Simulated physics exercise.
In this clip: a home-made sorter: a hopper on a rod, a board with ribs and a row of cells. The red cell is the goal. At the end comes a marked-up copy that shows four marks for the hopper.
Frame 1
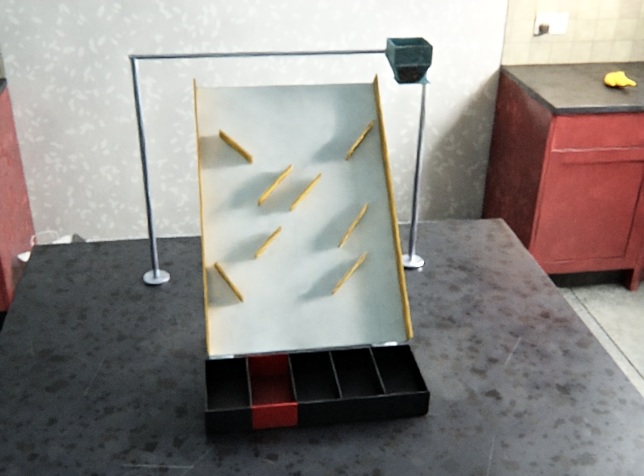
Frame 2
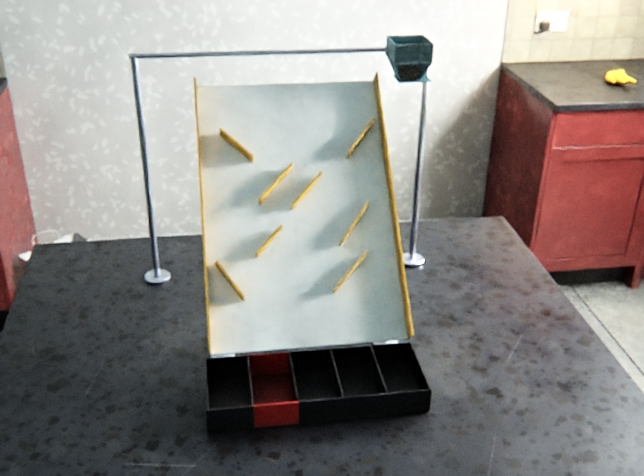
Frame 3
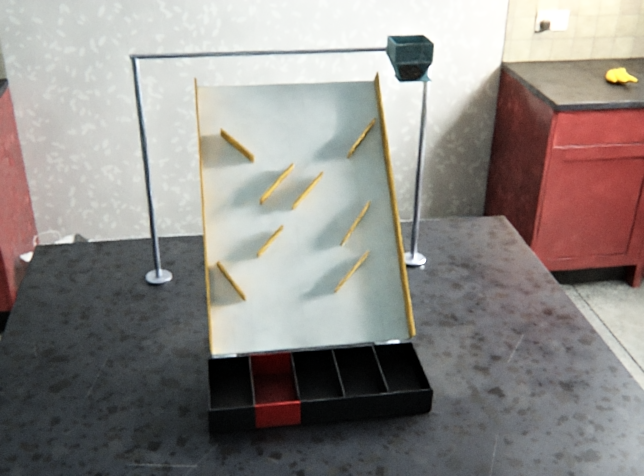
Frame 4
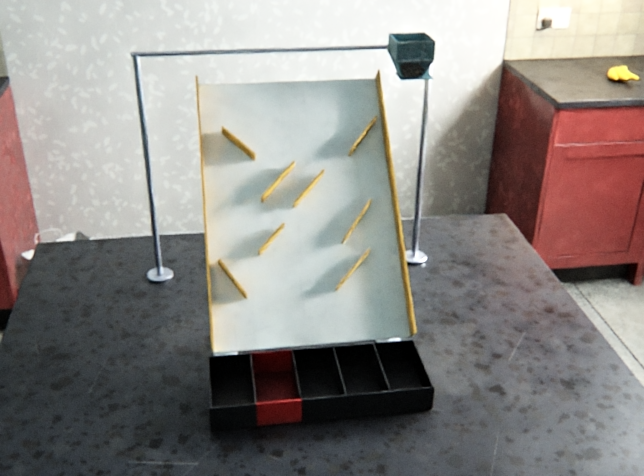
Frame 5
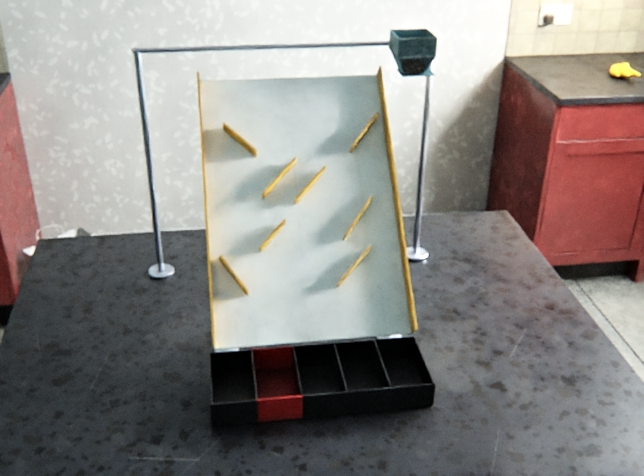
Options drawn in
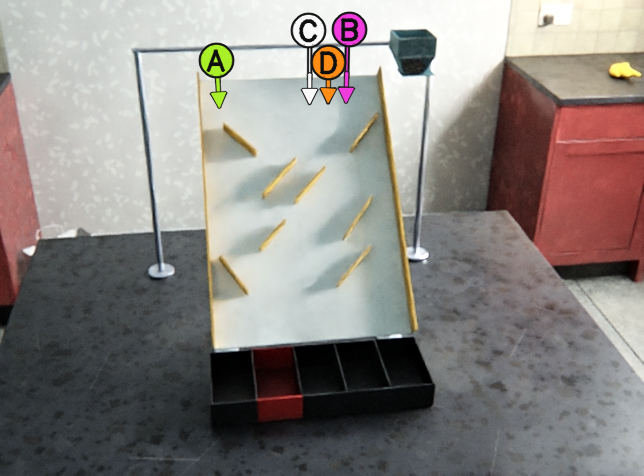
Only the view itself moves, drifting very slightly while everything on the dark speckled table stays still, seen from the front and a little above in a room with red cabinets. A pale tilted board with yellow edges and eight slanted yellow ribs stands in the middle, below a dark green hopper at the right end of a metal rod. At its foot sits a black tray of five open cells, the second from the left red, and nothing shifts among them.
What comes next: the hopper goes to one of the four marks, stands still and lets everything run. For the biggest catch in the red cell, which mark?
Take C.
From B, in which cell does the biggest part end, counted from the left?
It is the third one.
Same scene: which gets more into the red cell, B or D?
The answer is D.
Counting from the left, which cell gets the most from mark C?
The second.
On the marked copy, mark A meets the board at (219, 102); mark B meets the board at (346, 97); mark C meets the board at (309, 98); mark D meets the board at (328, 97).
For mark A, about a quarter in the red cell, most in other cells.
For mark B, about a quarter in the red cell, about two thirds in other cells, a stray few outside the box.
For mark C, most in the red cell, about a quarter in other cells.
For mark D, about half in the red cell, about half in other cells.
